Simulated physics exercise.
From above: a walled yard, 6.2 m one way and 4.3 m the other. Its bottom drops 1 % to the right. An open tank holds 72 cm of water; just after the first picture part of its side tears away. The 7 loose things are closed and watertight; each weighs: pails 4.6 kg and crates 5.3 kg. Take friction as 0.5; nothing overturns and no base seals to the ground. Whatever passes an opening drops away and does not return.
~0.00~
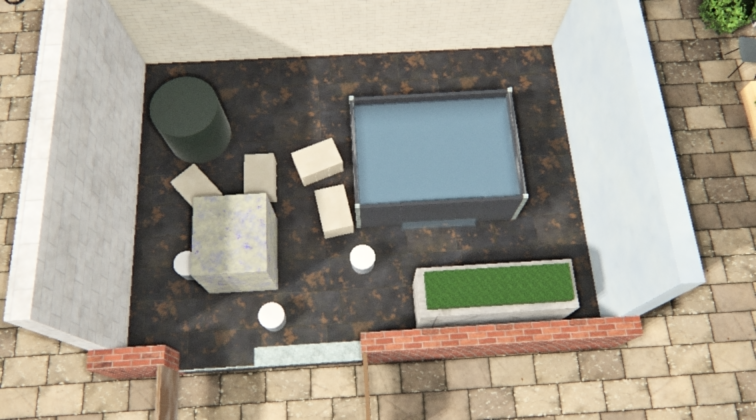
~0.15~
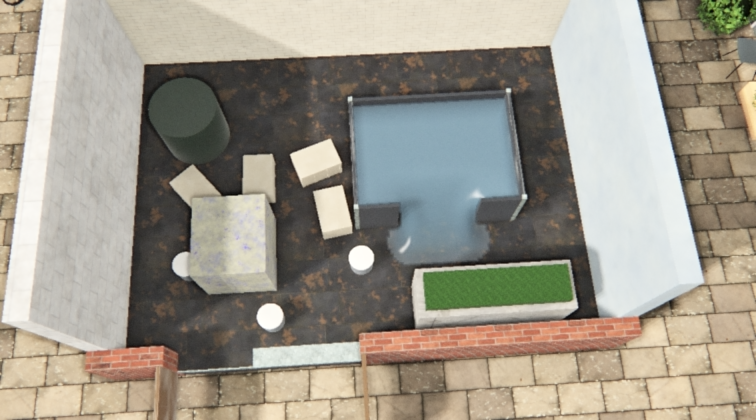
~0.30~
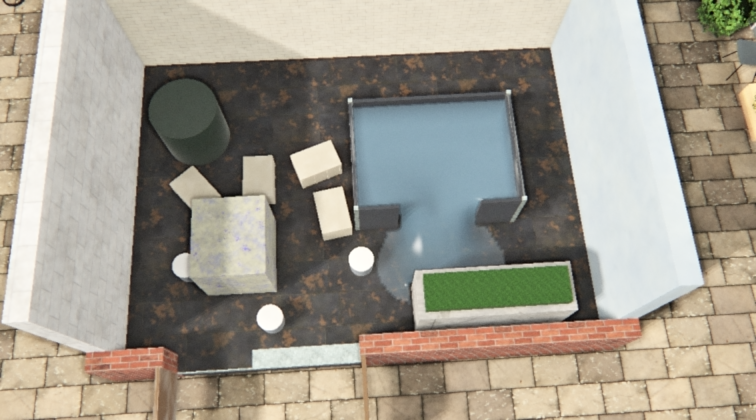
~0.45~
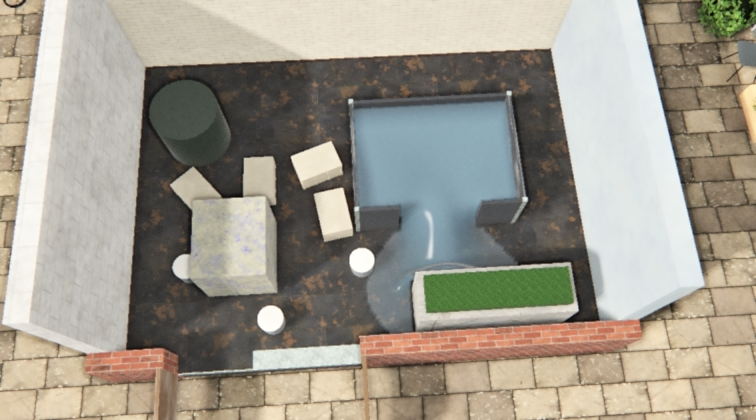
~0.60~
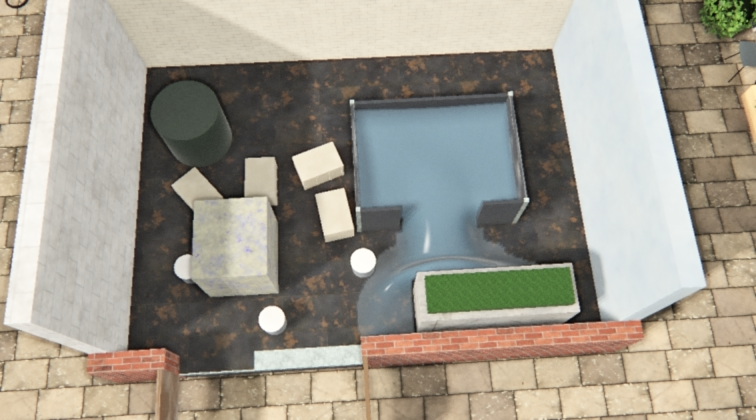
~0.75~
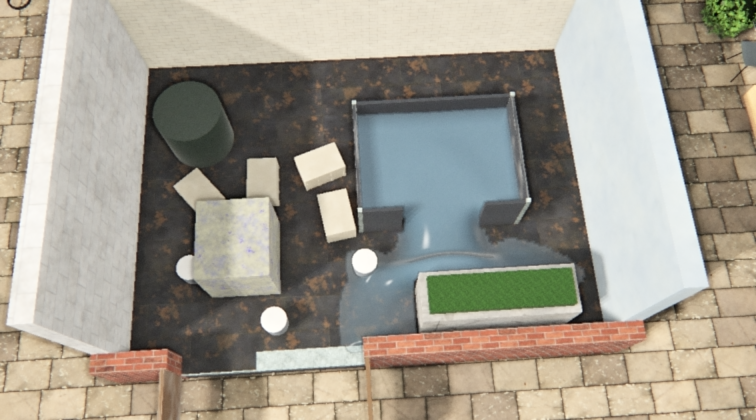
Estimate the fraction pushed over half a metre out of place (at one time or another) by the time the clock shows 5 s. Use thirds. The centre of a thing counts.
That comes to one to two thirds.
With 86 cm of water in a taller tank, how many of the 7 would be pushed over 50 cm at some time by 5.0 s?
In that case 3 of them.
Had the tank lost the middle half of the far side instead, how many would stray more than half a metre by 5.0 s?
Then 2.
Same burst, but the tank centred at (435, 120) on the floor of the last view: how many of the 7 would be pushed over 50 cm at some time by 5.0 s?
Then 3.
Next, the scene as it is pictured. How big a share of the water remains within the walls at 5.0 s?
About 82 per cent.
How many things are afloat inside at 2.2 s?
0 of them.
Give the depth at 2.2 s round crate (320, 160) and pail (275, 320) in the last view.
About 1 and 5 cm.
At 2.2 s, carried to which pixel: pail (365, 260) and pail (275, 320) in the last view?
Near (298, 173) and (184, 343).
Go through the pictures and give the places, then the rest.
The first picture shows a pail at (362, 257), on the bottom; a pail at (186, 263) rests on the ground; water covers 3.2 m2; 0 of 7 have shifted.
The second picture shows a pail at (361, 258) rests on the ground; a pail at (185, 264), on the bottom; 3.8 m2 under water; 0 of 7 have shifted.
The third picture shows a pail at (361, 259) rests on the ground; a pail at (184, 265) rests on the ground; 4.5 m2 under water; 0 of 7 have shifted.
The fourth picture shows a pail at (362, 260) rests on the ground; a pail at (185, 266) rests on the ground; water covers 4.8 m2; 0 of 7 have shifted.
The fifth picture shows a pail at (363, 261) rests on the ground; a pail at (186, 267) rests on the ground; water covers 5.1 m2; 0 of 7 have shifted.
The sixth picture shows a pail at (365, 261) rests on the ground; a pail at (189, 267) rests on the ground; 5.7 m2 under water; 0 of 7 have shifted.
After 1.1 s 0 of 7 are over 50 cm from their spots; 0 afloat.
After 2.2 s 2 of 7 are over 50 cm from their spots; 0 afloat.
After 3.5 s 3 of 7 are over 50 cm from their spots; 1 afloat.
After 5.0 s 3 of 7 are over 50 cm from their spots, and 3 have been at some point; 2 afloat.
